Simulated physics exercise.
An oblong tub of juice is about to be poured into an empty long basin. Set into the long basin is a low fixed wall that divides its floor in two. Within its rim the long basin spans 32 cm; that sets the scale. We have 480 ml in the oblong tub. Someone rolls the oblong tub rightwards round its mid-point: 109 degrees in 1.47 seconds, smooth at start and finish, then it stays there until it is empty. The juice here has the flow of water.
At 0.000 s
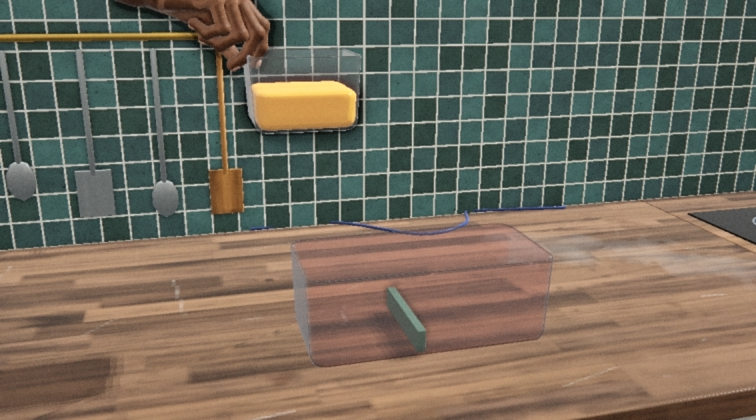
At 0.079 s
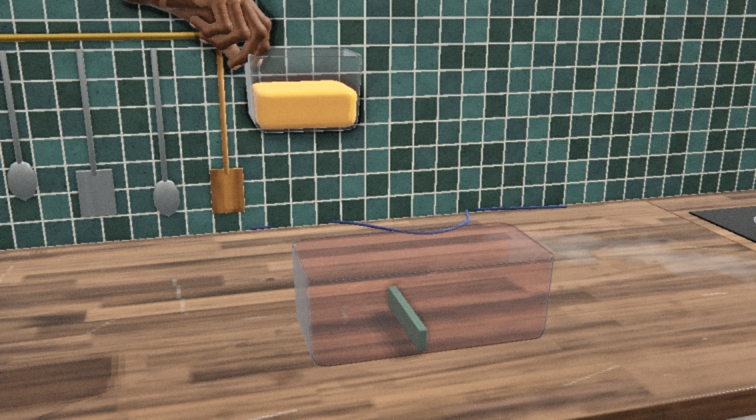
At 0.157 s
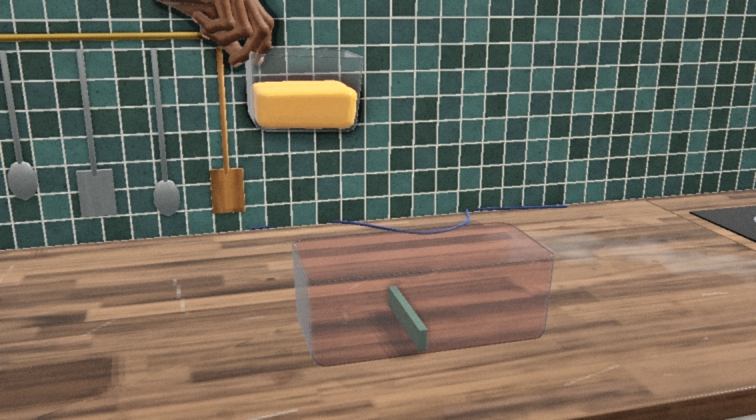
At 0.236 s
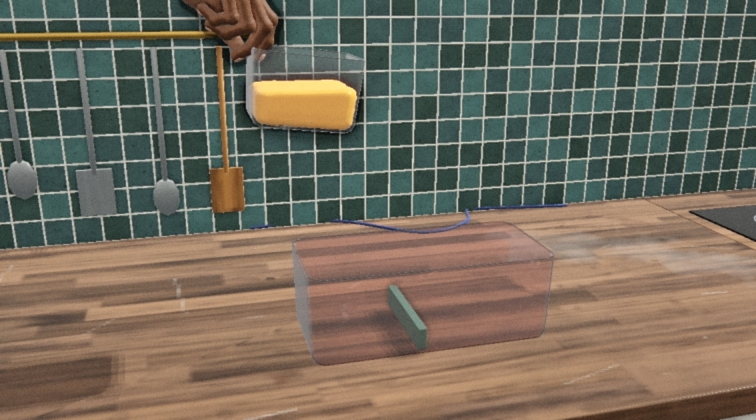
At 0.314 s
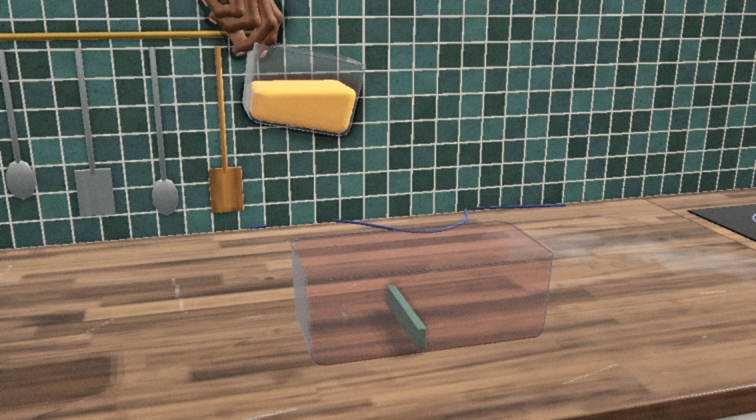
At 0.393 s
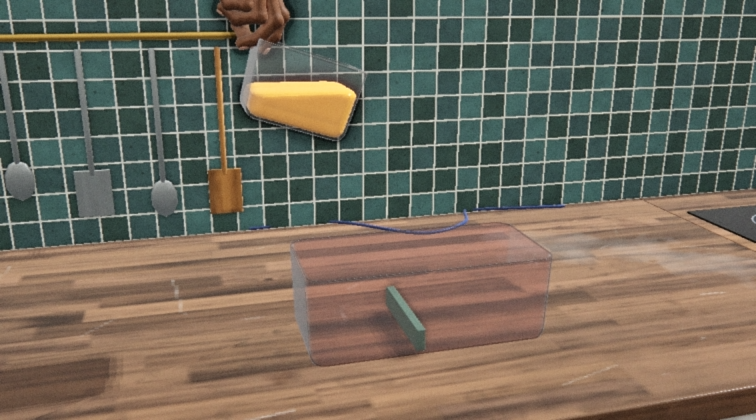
A clear tub of yellow juice, with a brown hand at its top left, slowly tilted rightwards above a wooden counter, while the empty see-through basin with a small green wall inside stayed still.
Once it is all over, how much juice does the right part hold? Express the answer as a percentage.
The right part holds about 50 per cent.
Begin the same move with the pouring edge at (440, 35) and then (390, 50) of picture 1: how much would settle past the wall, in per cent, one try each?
Try 1: 90 %; try 2: 90 %.
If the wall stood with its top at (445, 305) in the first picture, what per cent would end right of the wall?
That would be about 15 in a hundred, I'd say.
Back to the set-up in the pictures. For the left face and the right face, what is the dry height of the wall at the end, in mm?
Noted: Left near 18 mm, right near 22 mm.
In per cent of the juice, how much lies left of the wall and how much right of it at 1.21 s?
Lab note: Left near 18, right near 46.
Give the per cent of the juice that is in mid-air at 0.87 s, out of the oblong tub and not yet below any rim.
Near 30 per cent at that time.
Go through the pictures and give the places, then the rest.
In the first picture, it leans 0°; its right rim is at (352, 54); the juice meets the walls at (251, 89) and (347, 87); the long basin's rim runs from (299, 263) to (531, 241); the wall's top is at (405, 309).
In the second picture, it leans 1°; its right rim is at (353, 54); the juice meets the walls at (252, 89) and (348, 86).
In the third picture, it leans 3°; its right rim is at (354, 56); the juice meets the walls at (252, 89) and (349, 86).
In the fourth picture, it leans 7°; its right rim is at (356, 59); the juice meets the walls at (251, 88) and (348, 86).
In the fifth picture, it leans 12°; its right rim is at (356, 64); the juice meets the walls at (250, 88) and (347, 86).
In the sixth picture, it leans 18°; its right rim is at (357, 71); the juice meets the walls at (247, 89) and (348, 87).
By 0.87 s the tilt is 70° and 68 per cent is still to pour, 1 is left of the wall and 0 right of it.
By 1.21 s the tilt is 101° and 15 per cent is still to pour, 19 is left of the wall and 45 right of it.
By 1.58 s the tilt is 109° and 0 per cent is still to pour, 48 is left of the wall and 49 right of it.
By 1.97 s the tilt is 109° and 0 per cent is still to pour, 49 is left of the wall and 50 right of it.
At rest 49 per cent lies left of the wall, 50 right of it and 2 outside.
